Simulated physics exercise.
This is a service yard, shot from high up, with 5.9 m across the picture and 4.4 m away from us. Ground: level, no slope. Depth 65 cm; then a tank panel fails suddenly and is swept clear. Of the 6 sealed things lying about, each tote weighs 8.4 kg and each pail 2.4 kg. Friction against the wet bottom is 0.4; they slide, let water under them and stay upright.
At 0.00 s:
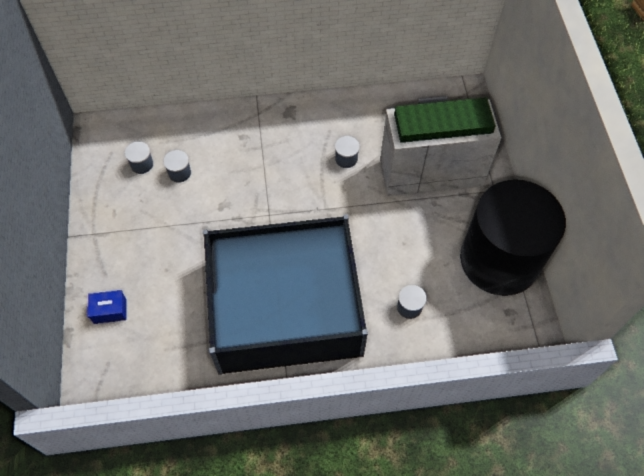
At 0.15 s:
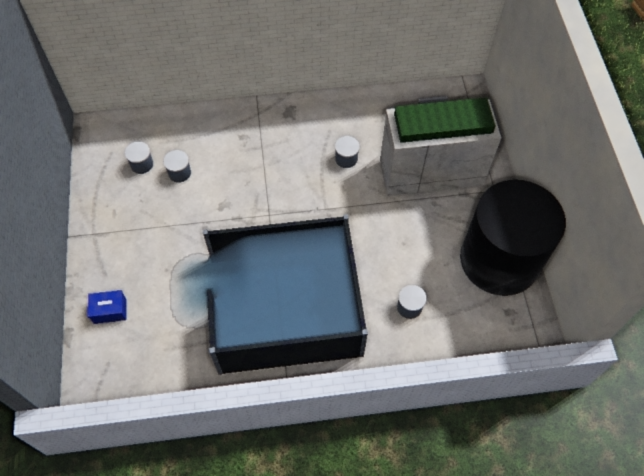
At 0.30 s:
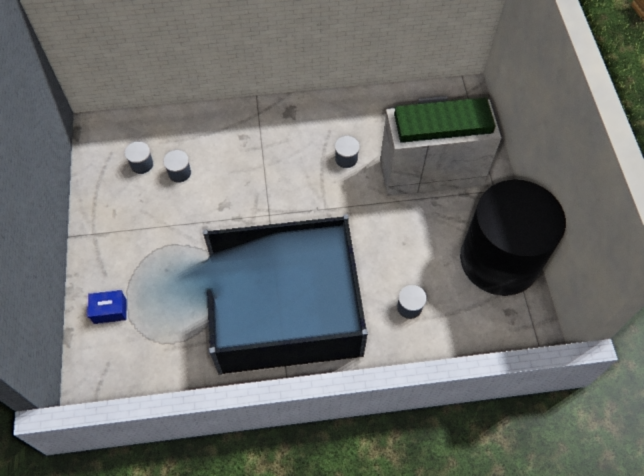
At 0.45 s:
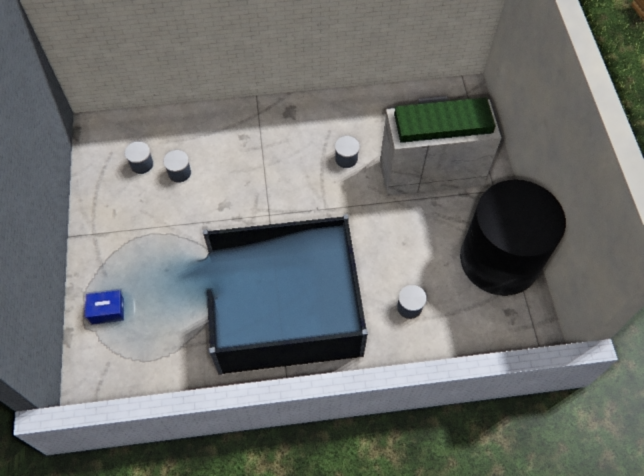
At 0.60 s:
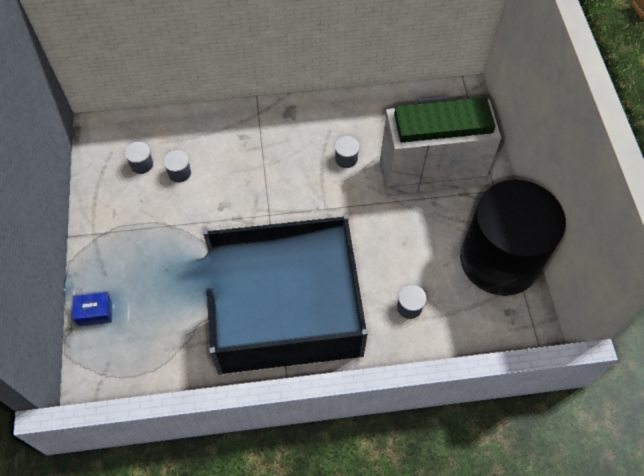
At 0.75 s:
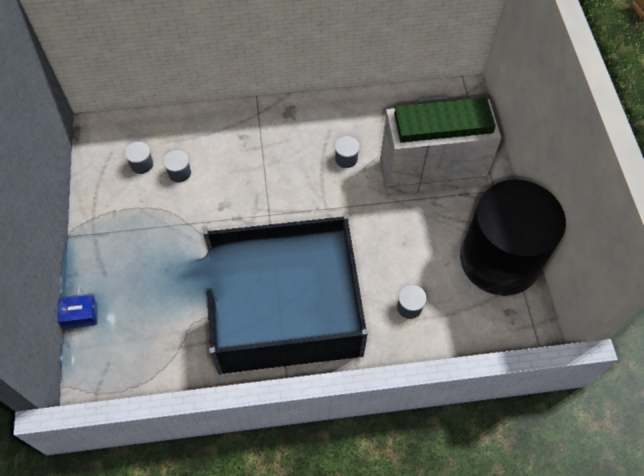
Water pours from the left side of a dark tank and pushes a blue tote left.
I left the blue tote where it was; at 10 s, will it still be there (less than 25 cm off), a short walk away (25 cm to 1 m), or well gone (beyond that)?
It's going to be swept far off, I think.
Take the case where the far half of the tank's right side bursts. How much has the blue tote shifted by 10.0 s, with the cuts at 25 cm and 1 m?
Under that change, the blue tote keeps its spot.
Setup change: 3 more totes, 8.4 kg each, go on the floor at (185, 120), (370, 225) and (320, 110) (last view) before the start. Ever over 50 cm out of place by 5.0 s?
Spot by spot, in turn: Exceeds it, falls short, exceeds it.
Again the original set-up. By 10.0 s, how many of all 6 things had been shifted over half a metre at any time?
5 of them.
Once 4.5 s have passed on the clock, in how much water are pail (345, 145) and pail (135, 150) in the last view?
Some 2 cm at the first, some 2 cm at the second.
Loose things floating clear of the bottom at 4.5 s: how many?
My tally comes to 1.
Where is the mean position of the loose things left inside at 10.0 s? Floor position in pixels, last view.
Centre of the remaining things: Roughly (334, 281).
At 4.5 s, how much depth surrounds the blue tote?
Close to 13 centimetres.
After 2.0 s the blue tote is near (77, 380), 1.0 m from its start, afloat; 1 afloat.
After 4.5 s the blue tote is near (197, 362), 1.4 m from its start, afloat; 1 afloat.
After 7.0 s the blue tote is near (201, 379), 1.5 m from its start, afloat; 3 afloat.
After 10.0 s the blue tote is near (202, 380), 1.5 m from its start, aground; 4 afloat.
